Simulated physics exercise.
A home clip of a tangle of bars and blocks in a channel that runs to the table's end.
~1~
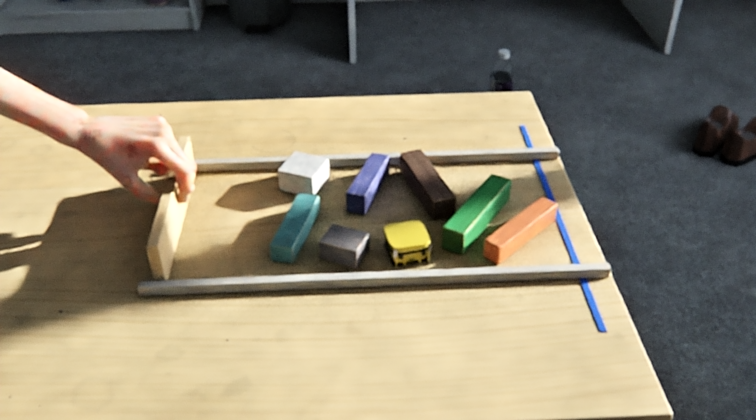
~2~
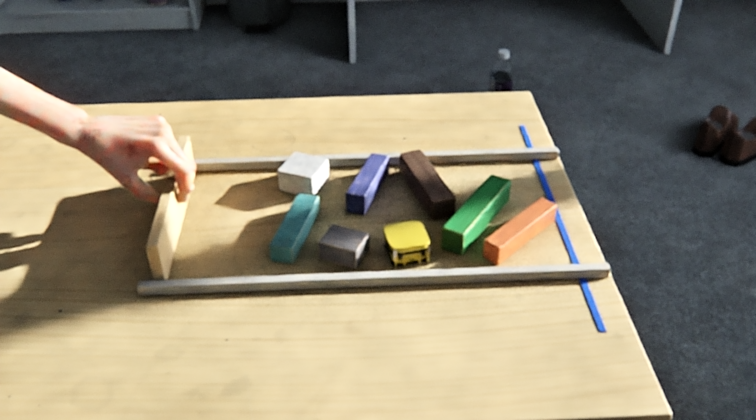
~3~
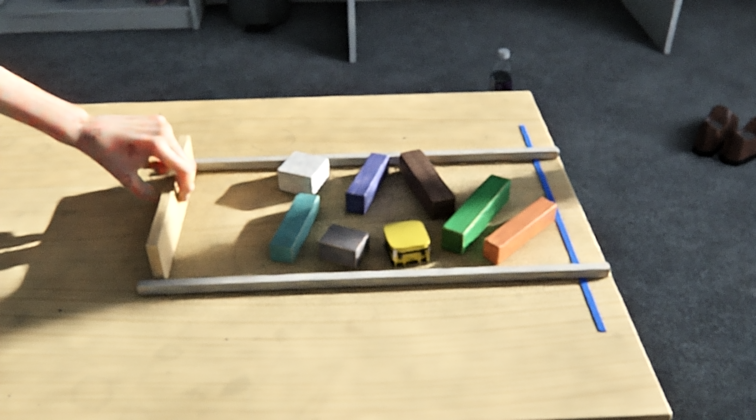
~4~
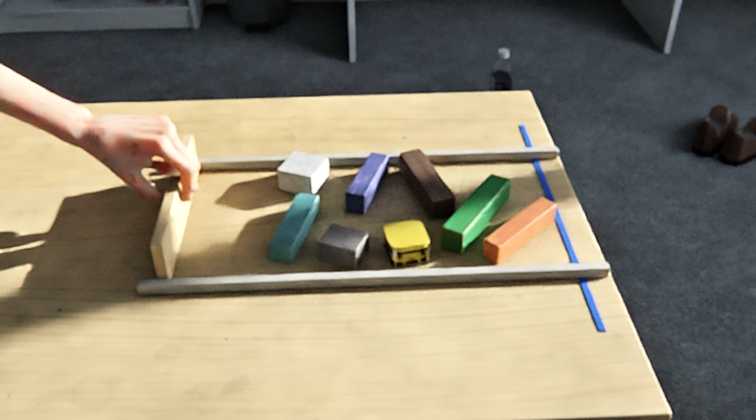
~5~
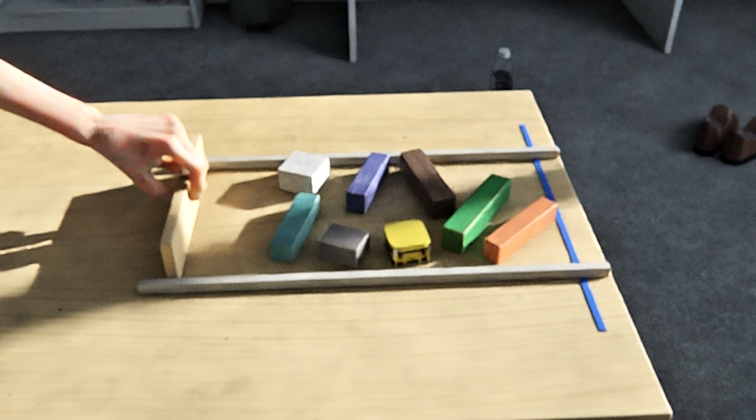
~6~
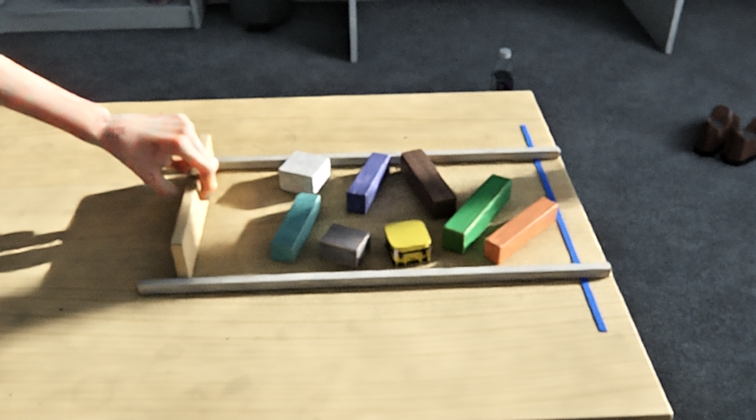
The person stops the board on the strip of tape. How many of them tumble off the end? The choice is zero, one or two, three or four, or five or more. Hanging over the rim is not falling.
The number that fall off is five or more.
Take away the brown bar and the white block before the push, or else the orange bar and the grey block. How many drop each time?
4 in the first case, 4 in the second.
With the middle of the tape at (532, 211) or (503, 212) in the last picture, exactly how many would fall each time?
It would be 4 and 2.
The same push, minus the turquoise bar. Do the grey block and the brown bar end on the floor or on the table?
The grey block survives, the brown bar goes over.
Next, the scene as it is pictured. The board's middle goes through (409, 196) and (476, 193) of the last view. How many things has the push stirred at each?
First 8, then 8.
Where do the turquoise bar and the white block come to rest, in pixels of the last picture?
The turquoise bar at (574, 216), the white block at (560, 162).
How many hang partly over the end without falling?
Overhanging: 1.
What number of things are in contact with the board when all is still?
That makes 2.
A little later, none off yet; orange bar at rest near (522, 229); green stick at rest near (478, 212); brown bar at rest near (427, 182).
Next, none off yet; orange bar shifted a little near (555, 231); green stick shifted a little near (518, 210); brown bar shifted a little near (472, 184).
Later still, one off so far; orange bar dropping near (618, 404); green stick tilted well over near (613, 224); brown bar shifted about its own width near (562, 185).
When it is over, the number that fall off is five or more; down, grey block, blue bar, yellow case, brown bar, green stick and orange bar.
